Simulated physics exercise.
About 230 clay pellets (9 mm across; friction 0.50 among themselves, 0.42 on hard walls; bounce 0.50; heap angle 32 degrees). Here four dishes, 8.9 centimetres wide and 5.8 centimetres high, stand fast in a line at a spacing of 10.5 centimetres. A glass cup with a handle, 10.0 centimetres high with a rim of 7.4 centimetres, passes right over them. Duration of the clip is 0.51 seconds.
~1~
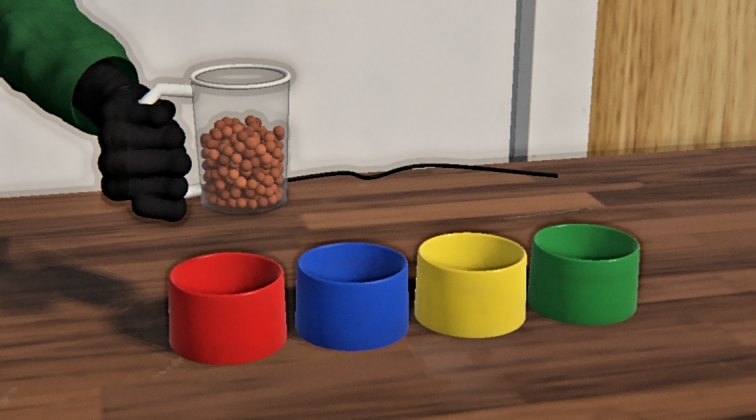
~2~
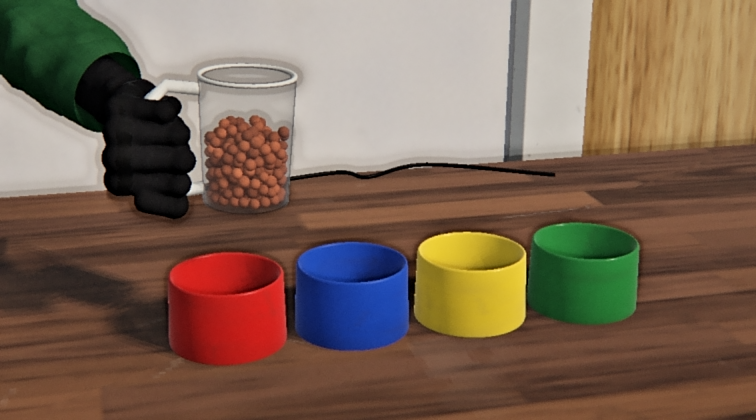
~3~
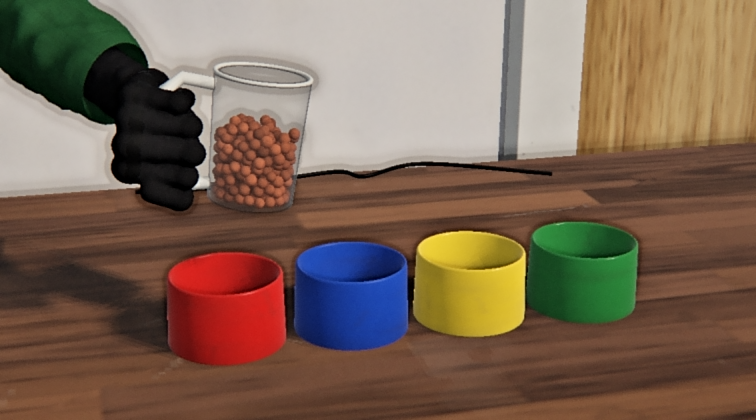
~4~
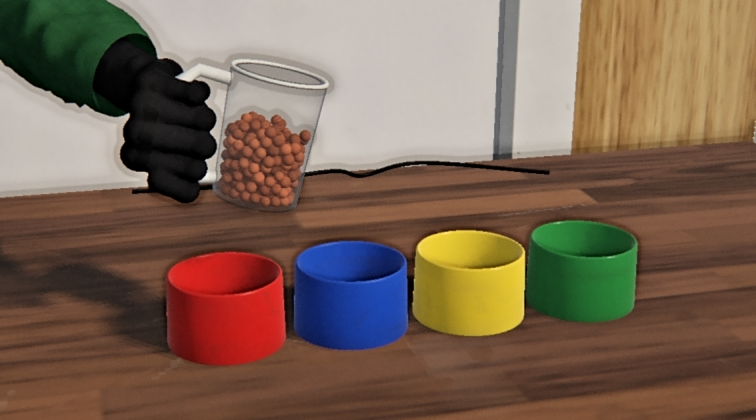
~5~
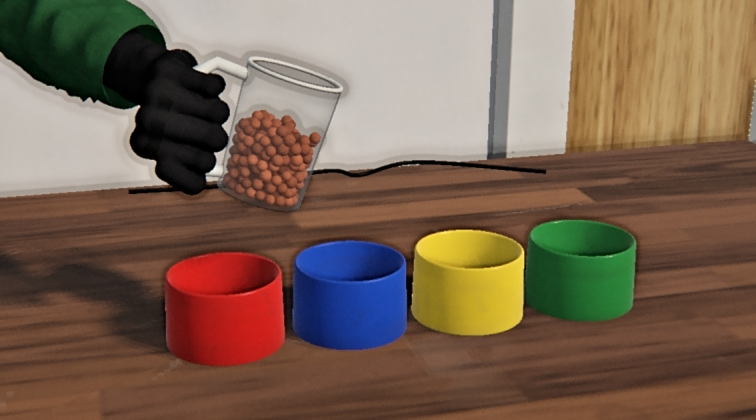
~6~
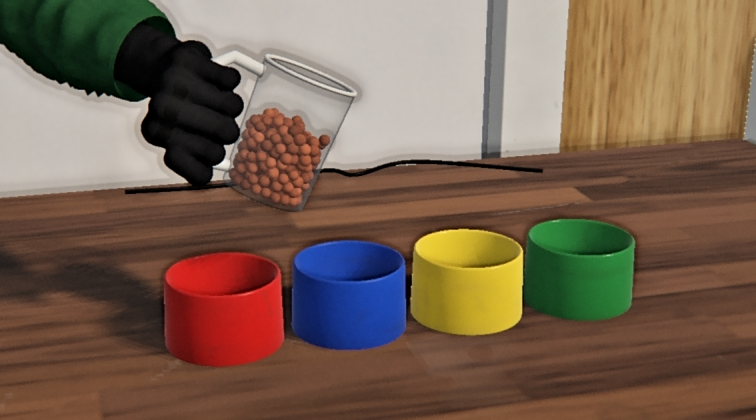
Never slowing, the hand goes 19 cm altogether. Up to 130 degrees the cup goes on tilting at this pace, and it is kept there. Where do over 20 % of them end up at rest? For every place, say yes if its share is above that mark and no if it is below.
Red: No, blue: No, green: Yes, yellow: No, counter: Yes.
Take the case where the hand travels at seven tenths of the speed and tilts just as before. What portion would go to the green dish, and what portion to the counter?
Shares: Green 0, counter 0.
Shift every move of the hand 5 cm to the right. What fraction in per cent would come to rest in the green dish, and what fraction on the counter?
In that case, green: 100; counter: 0.
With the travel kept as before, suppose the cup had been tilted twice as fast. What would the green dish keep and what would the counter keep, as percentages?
Green 0, counter 10.
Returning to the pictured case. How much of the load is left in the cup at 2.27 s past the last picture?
Estimate: Some 0 %.
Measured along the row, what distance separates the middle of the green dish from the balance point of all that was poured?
I'd say about 3 cm, heading down the x axis.
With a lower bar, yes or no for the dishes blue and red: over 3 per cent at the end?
Well, blue gets a cross and red gets a cross.
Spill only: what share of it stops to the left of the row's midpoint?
0 per cent.
Then, 0.96 s after the last picture, tilt 73 degrees; cup holds 100 %.
Then, 1.59 s after the last picture, tilt 106 degrees; cup holds 95 %, yellow 5 %.
Then, 2.27 s after the last picture, tilt 130 degrees; cup holds 0 %, green 40 %, yellow 10 %.
In the end, red 0 %, blue 0 %, green 40 %, yellow 10 %, counter 45 %.
